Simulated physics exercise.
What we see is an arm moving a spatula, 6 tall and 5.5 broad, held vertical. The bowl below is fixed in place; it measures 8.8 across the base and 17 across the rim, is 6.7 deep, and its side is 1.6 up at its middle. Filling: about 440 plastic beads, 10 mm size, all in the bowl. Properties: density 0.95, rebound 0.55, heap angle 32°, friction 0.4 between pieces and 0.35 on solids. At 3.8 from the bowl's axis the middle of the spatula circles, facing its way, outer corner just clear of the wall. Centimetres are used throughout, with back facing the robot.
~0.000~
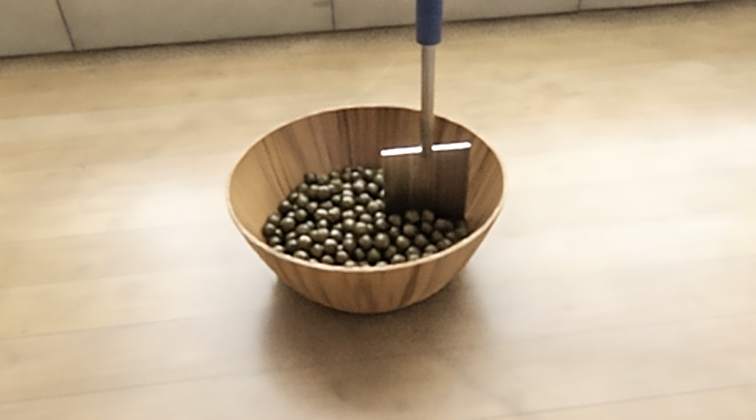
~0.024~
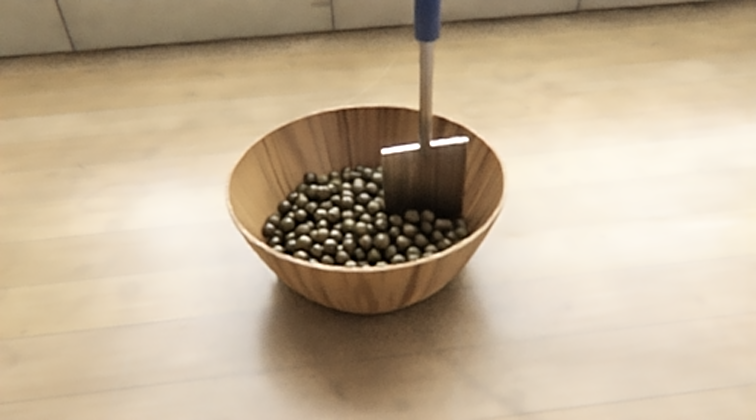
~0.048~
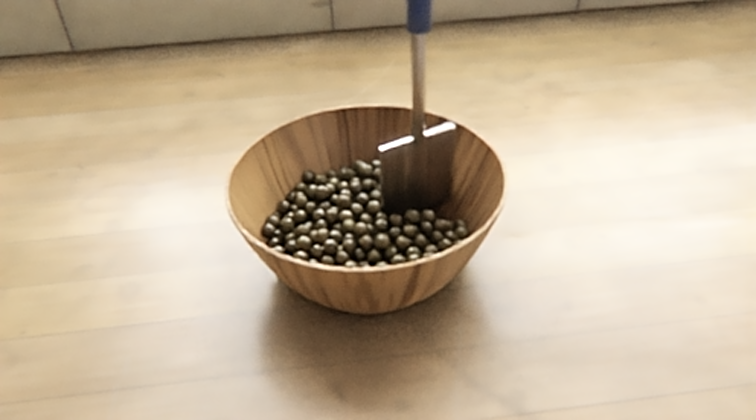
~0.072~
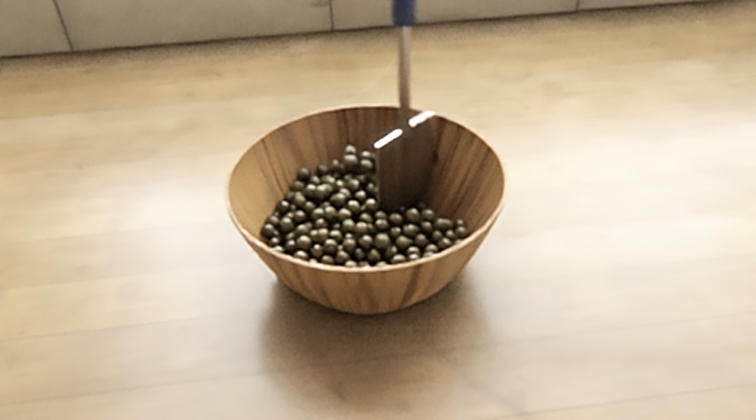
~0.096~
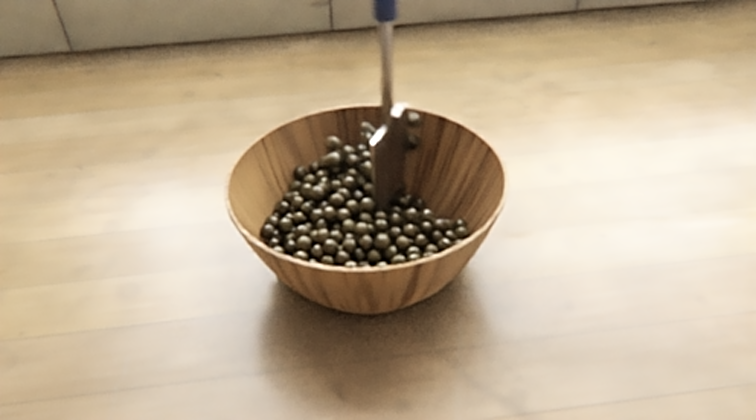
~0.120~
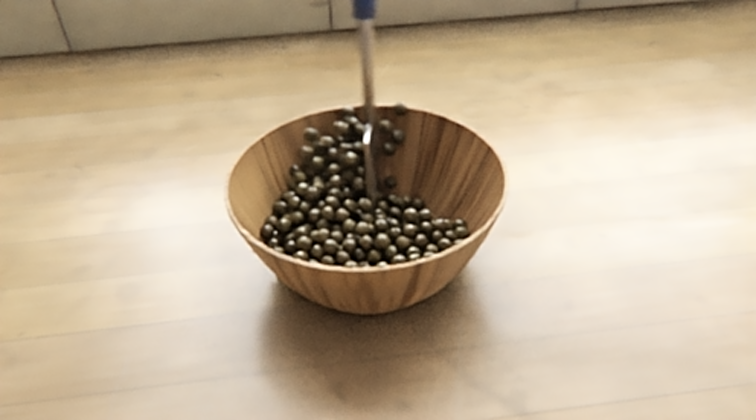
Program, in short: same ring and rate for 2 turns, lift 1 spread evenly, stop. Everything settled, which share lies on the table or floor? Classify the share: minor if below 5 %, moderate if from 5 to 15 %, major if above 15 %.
Major, above 15 %.
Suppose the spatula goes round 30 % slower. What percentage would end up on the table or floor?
That would be some 10 percent.
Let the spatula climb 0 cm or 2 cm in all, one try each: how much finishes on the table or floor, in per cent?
Trial one: Roughly 30 %; trial two: Roughly 15 %.
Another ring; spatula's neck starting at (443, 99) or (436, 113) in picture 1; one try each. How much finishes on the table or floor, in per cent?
Roughly 0 % and 10 %.
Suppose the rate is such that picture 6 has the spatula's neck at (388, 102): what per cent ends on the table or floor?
Around 10 in a hundred.
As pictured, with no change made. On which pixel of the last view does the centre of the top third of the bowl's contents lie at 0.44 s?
Centre estimate: Approx. (453, 198) px.
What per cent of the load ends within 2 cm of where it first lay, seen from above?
I'd guess close to 10 percent of the load.
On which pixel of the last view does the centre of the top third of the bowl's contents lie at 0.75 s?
In the last picture it sits around (329, 260).
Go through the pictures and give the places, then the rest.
In the first picture, spatula neck at (427, 128), 0° round; upper third of the load around (360, 222), from x 270 to 460, top at y 170; 437 in the bowl.
In the second picture, spatula neck at (425, 124), 6° round; upper third of the load around (363, 219), from x 270 to 460, top at y 170.
In the third picture, spatula neck at (418, 115), 22° round; upper third of the load around (366, 211), from x 270 to 460, top at y 165.
In the fourth picture, spatula neck at (405, 107), 41° round; upper third of the load around (364, 208), from x 270 to 460, top at y 140.
In the fifth picture, spatula neck at (388, 102), 60° round; upper third of the load around (357, 199), from x 270 to 460, top at y 120.
In the sixth picture, spatula neck at (368, 100), 79° round; upper third of the load around (344, 196), from x 265 to 460, top at y 110; 437 in the bowl.
By 0.44 s, 329° round, highest piece 9 above the table; 378 in the bowl, 38 on the table or floor, 21 in flight or on the tool.
By 0.75 s, 219° round, highest piece 9 above the table; 343 in the bowl, 90 on the table or floor, 4 in flight or on the tool.
By 1.11 s, 0° round, highest piece 7 above the table; 326 in the bowl, 110 on the table or floor, 1 in flight or on the tool.
By 1.81 s, 0° round, highest piece 5 above the table; 326 in the bowl, 111 on the table or floor.
Final count, 326 in the bowl, 111 on the table or floor. That is 25 % on the table or floor.
